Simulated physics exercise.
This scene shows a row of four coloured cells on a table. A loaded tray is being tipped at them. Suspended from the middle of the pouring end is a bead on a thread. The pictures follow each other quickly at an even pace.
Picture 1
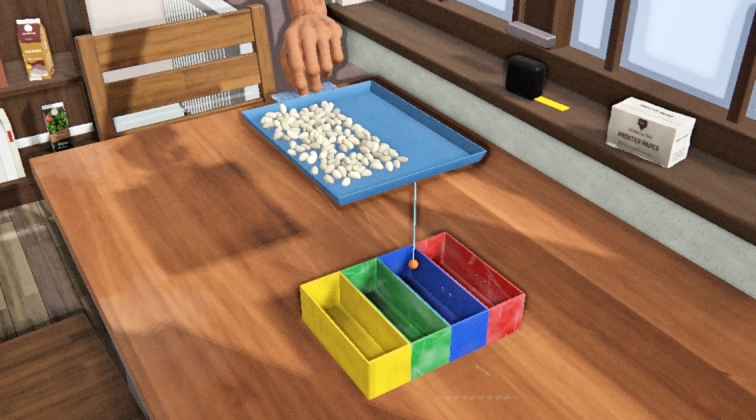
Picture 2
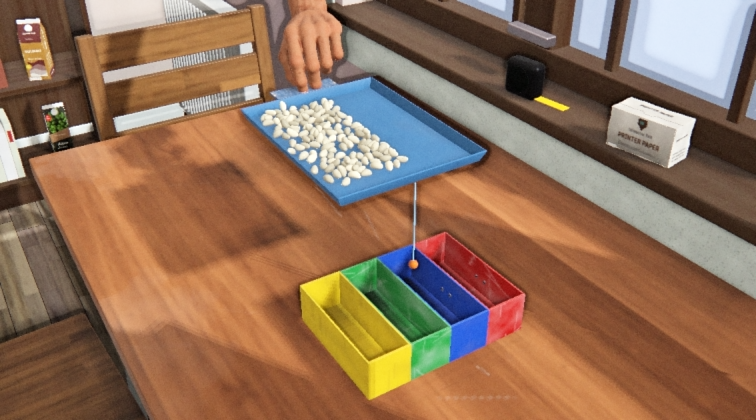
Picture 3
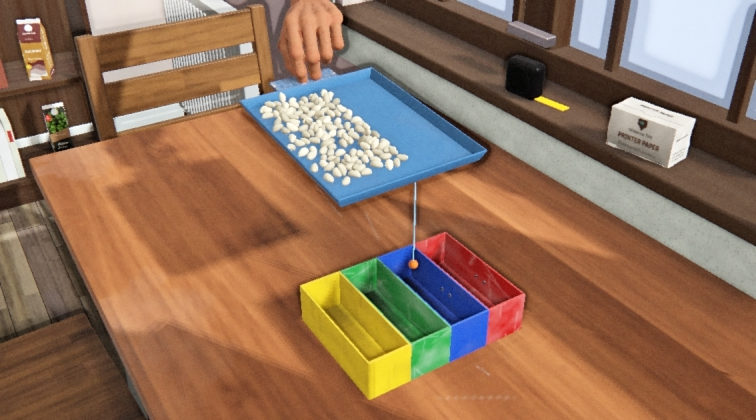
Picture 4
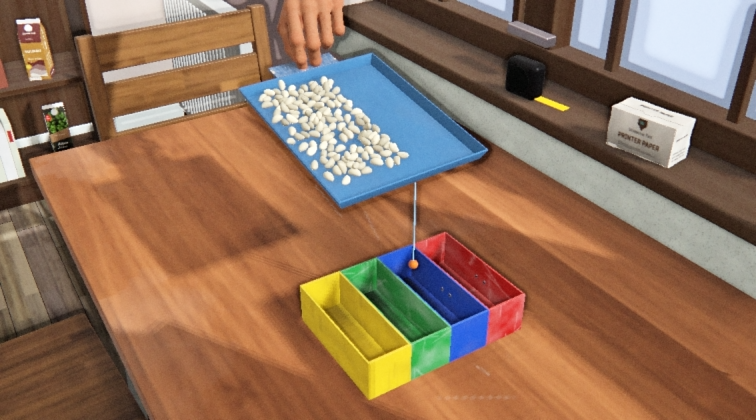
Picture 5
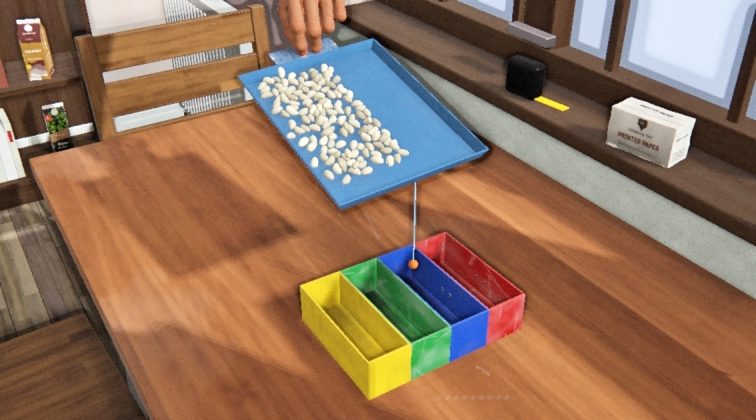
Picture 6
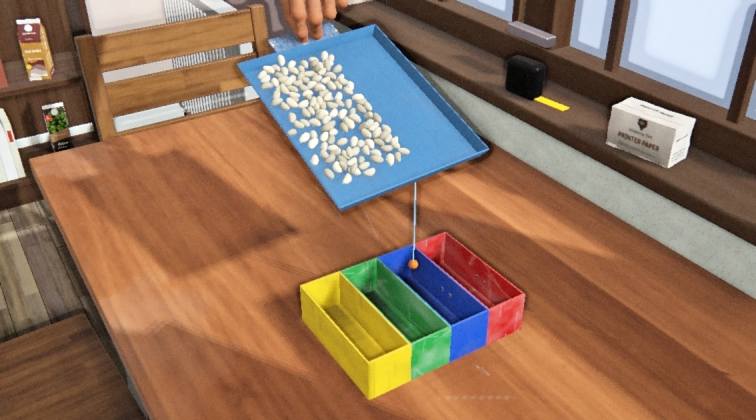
A hand held the far end of a blue tray of white beans above a row of yellow, green, blue and red cells, then steadily raised that end, tilting the tray toward the near side.
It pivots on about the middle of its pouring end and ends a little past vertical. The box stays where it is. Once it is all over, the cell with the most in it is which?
It is the yellow cell that has the most.
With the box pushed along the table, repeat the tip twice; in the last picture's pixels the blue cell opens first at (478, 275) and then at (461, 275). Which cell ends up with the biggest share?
Taking the two placings in order, you'd get yellow and then the yellow one.
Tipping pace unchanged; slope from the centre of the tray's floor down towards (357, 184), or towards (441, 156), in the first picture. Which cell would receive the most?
First try: The yellow one; second try: The red cell.
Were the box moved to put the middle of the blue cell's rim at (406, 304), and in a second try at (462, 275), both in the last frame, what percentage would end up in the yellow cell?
10 and 40 in a hundred.
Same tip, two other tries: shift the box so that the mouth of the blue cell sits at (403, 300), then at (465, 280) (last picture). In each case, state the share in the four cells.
First case: Some 100 %; second case: Some 60 %.
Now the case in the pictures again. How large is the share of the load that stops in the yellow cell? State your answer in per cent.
About 50 per cent.
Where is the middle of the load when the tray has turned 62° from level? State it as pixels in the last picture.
The middle of the pieces sits at roughly (368, 188).
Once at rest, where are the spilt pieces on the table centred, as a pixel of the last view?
The centre sits near (300, 412).
Just after the last frame, tray tipped steeply; the larger part on the tray; just a few in the yellow cell; just a few in the green cell; roughly a quarter falling or outside the box.
A moment on, tray tipped right over; about a tenth on the tray; roughly half in the yellow cell; roughly a quarter in the green cell; about a tenth in the blue cell; just a few in the red cell; roughly a quarter falling or outside the box.
Further on, tray tipped past a quarter turn; roughly half in the yellow cell; roughly a quarter in the green cell; about a tenth in the blue cell; just a few in the red cell; about a tenth falling or outside the box.
When it is over, tray tipped past a quarter turn; roughly half in the yellow cell; roughly a quarter in the green cell; about a tenth in the blue cell; just a few in the red cell; about a tenth outside the box.
